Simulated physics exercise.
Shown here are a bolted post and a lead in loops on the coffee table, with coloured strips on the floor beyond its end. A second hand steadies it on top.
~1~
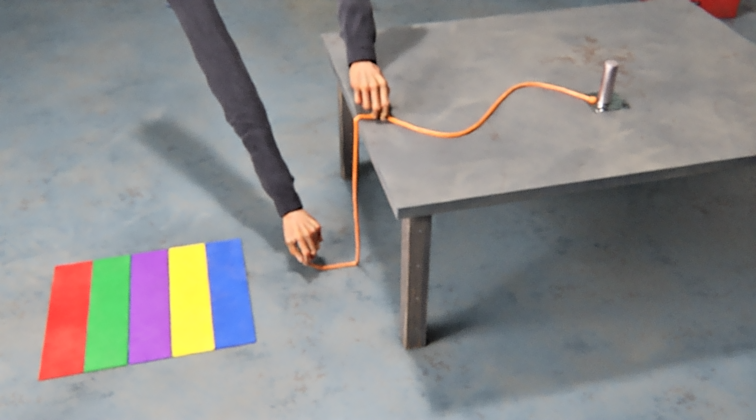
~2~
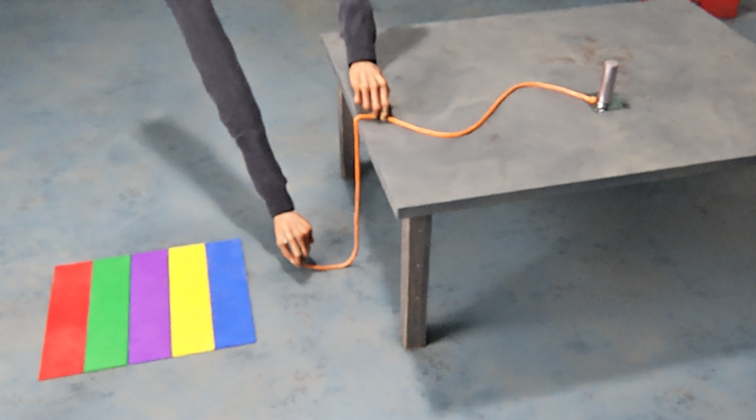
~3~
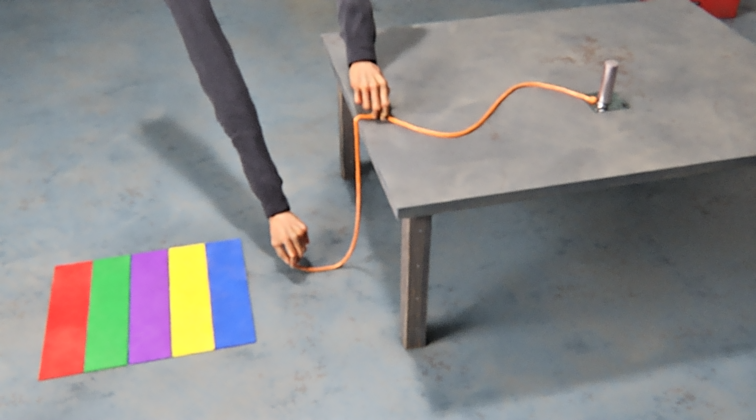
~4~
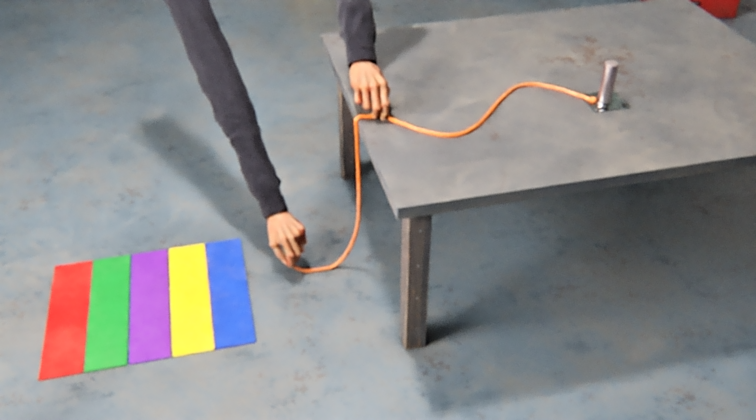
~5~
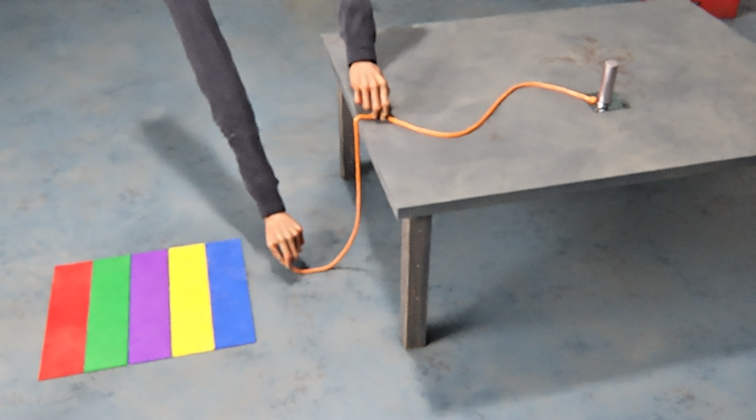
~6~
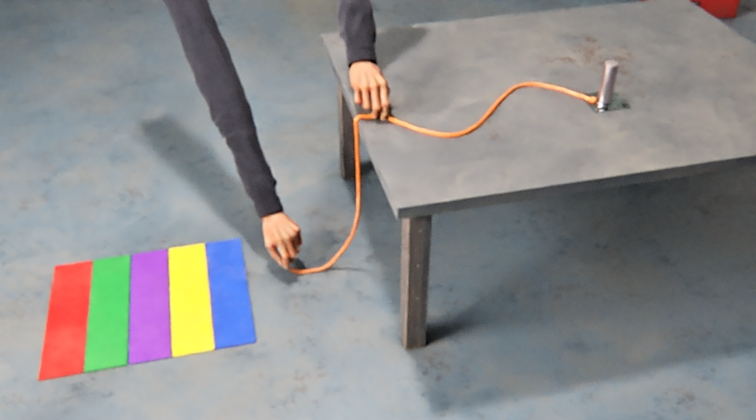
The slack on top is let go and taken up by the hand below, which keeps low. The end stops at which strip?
At the green strip.
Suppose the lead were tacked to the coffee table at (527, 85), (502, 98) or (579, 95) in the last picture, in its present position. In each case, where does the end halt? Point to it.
Readings in order - (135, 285), (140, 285), (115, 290).
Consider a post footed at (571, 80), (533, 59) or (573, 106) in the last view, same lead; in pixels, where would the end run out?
Taking the tries in turn, you get (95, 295), (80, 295) and (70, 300).
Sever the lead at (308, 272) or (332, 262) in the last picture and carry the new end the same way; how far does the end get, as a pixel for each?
(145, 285) and (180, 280).
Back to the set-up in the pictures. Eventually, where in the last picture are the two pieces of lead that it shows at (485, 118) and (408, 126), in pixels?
Result - first point (438, 116), second point (347, 137).
Soon after, end near (177, 281); over yellow.
After that, end near (131, 288); over purple.
At the stop, end near (105, 292); over green. Over green.
